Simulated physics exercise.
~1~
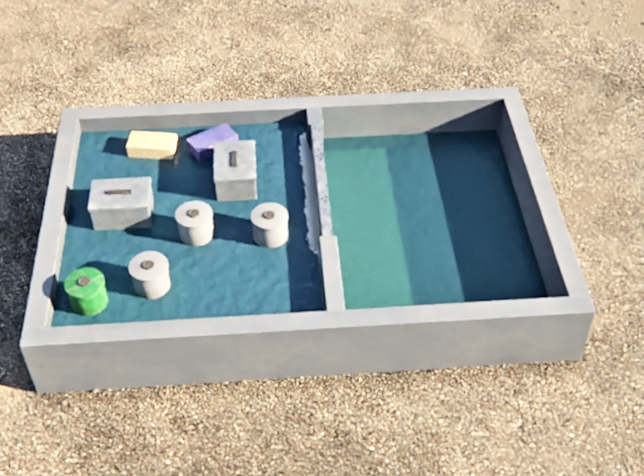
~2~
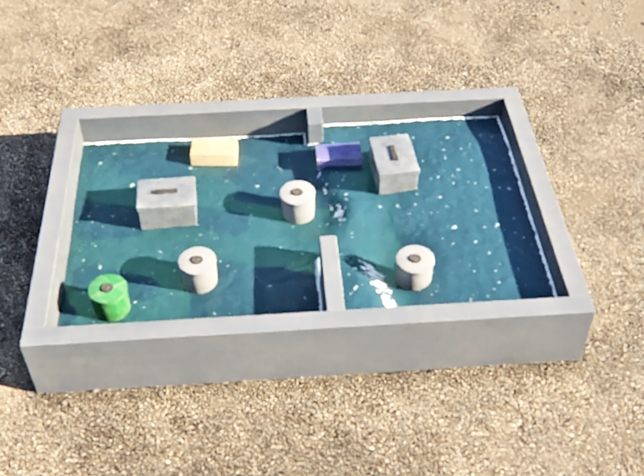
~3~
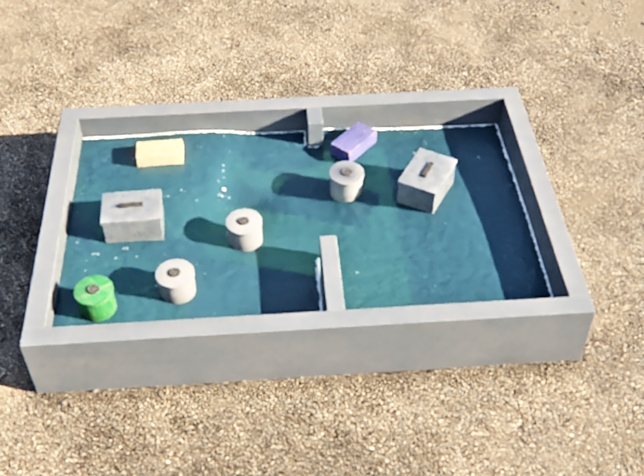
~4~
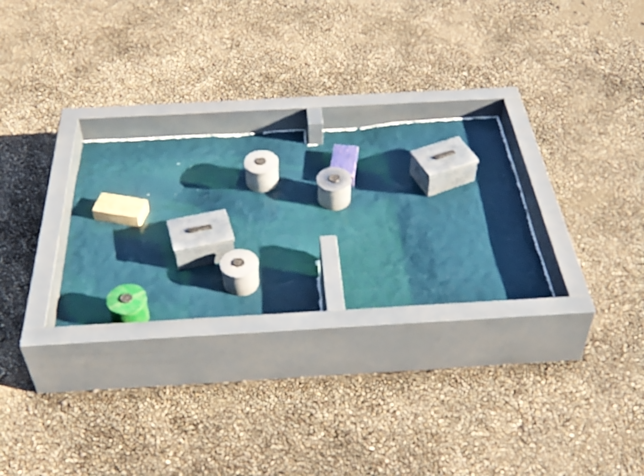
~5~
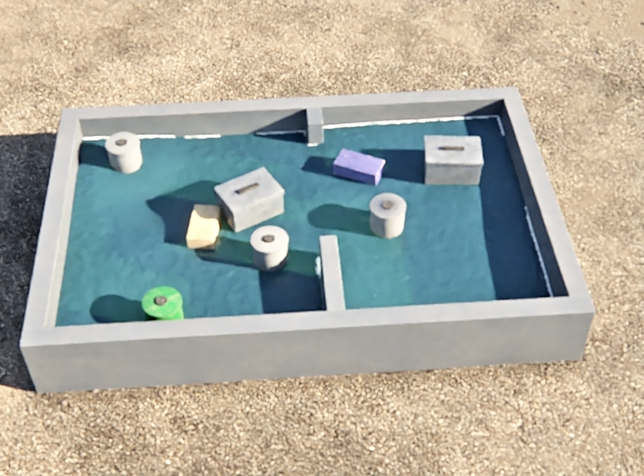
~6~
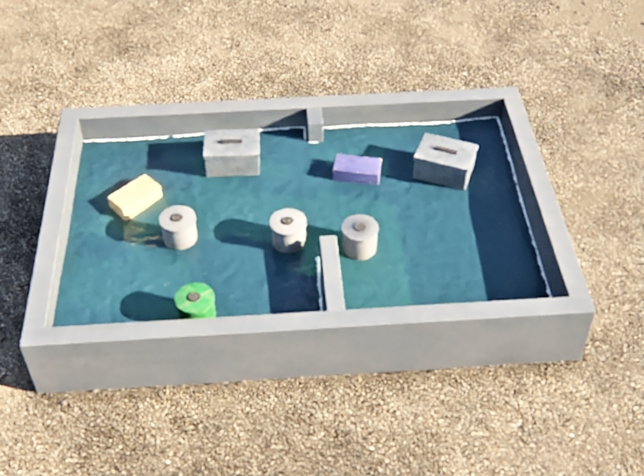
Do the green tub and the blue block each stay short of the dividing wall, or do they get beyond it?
The green tub stays short of the dividing wall, on the left side, while the blue block passes through the gap and ends up beyond it.
Water from the fuller left part of a grey tank starts pouring through a gap in the dividing wall, seen from above on pale gritty ground. On the left float a green tub, three pale tubs, two grey boxes, a yellow block and a purplish blue block, while the right part holds shallower water. The surge sweeps the blue block, one grey box and one pale tub through the gap, and foam spreads on the right. The water then calms as the pieces circle and drift. At the end all eight float, three of them on the right, with the green tub near the front wall on the left.
